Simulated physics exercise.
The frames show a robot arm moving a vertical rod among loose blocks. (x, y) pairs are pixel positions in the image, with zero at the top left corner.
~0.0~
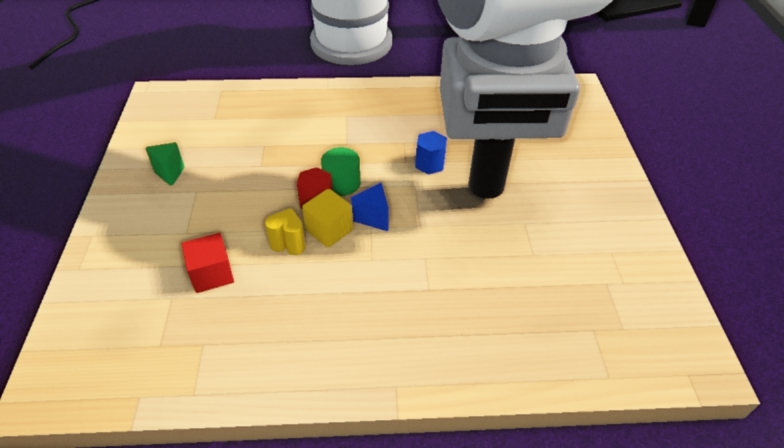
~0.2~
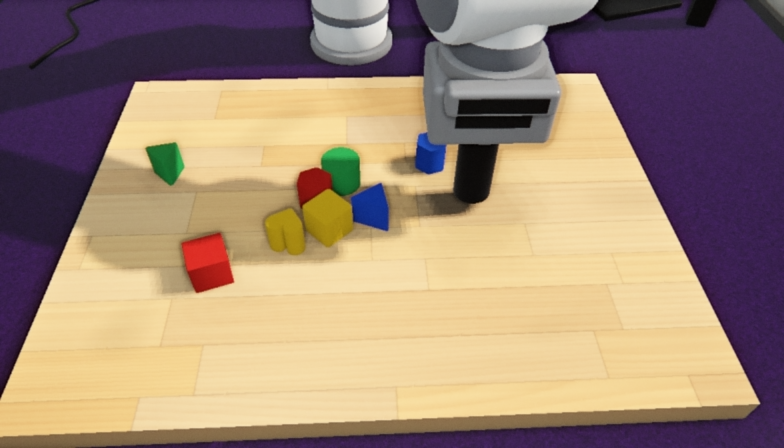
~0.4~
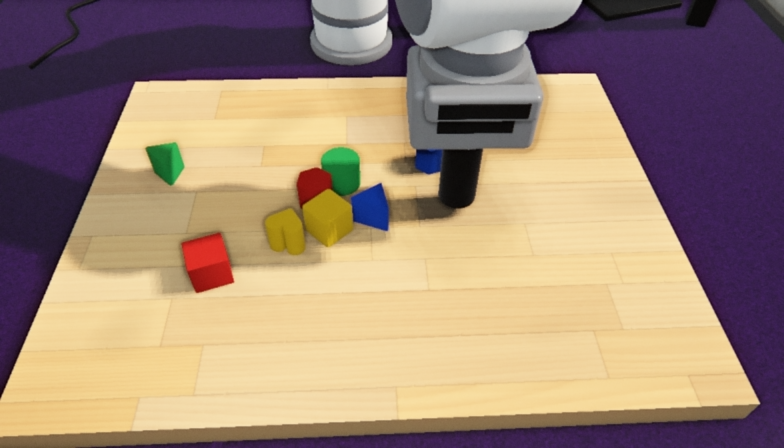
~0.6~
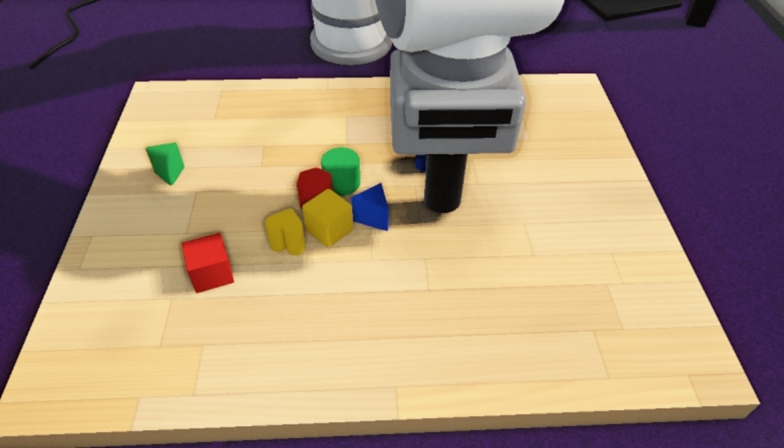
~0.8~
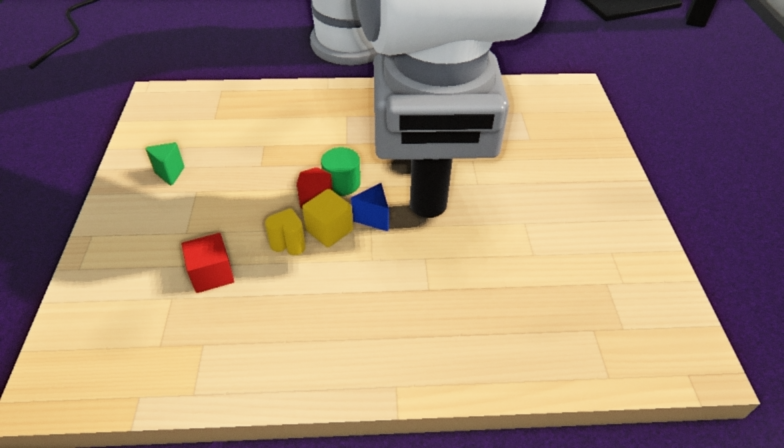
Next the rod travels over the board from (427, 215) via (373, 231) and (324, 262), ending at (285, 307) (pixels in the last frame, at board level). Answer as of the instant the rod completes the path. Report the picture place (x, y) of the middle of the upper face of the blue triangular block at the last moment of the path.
At the end it should sit near (327, 200).
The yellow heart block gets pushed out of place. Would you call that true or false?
That is true.
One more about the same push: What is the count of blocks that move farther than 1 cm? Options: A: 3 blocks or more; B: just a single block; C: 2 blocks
(A)
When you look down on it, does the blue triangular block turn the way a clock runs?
Yes, it checks out.
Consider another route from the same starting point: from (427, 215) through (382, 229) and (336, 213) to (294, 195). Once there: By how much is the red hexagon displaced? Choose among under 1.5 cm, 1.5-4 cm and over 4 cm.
My prediction: Over 4 cm.
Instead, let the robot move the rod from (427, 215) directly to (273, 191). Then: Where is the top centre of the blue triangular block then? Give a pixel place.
Its top middle: (340, 201).
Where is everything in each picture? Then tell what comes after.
In the first picture, lower end of the rod (486, 187), tops of blocks, yellow heart block (285, 221), red hexagon (314, 179), yellow four-sided block (327, 206), blue triangular block (373, 195).
In the second picture, rod (471, 191), blocks as before.
In the third picture, rod (457, 196), blocks as before.
In the fourth picture, rod (442, 200), blocks as before.
In the fifth picture, rod (428, 205), yellow heart block (285, 221), red hexagon (314, 179), yellow four-sided block (327, 206), blue triangular block (373, 195).
The first path, step by step. One third of the way, rod (370, 222); yellow four-sided block (320, 208); blue triangular block (344, 195), turned 35° clockwise.
Two thirds of the way, rod (323, 251); yellow heart block (253, 224), turned 30° clockwise; red hexagon (312, 177); yellow four-sided block (290, 216), turned 55° clockwise; blue triangular block (327, 200), turned 50° clockwise.
At the end, rod (283, 297); yellow heart block (252, 224), turned 30° clockwise; red hexagon (312, 177); yellow four-sided block (290, 217), turned 60° clockwise; blue triangular block (327, 200), turned 50° clockwise.
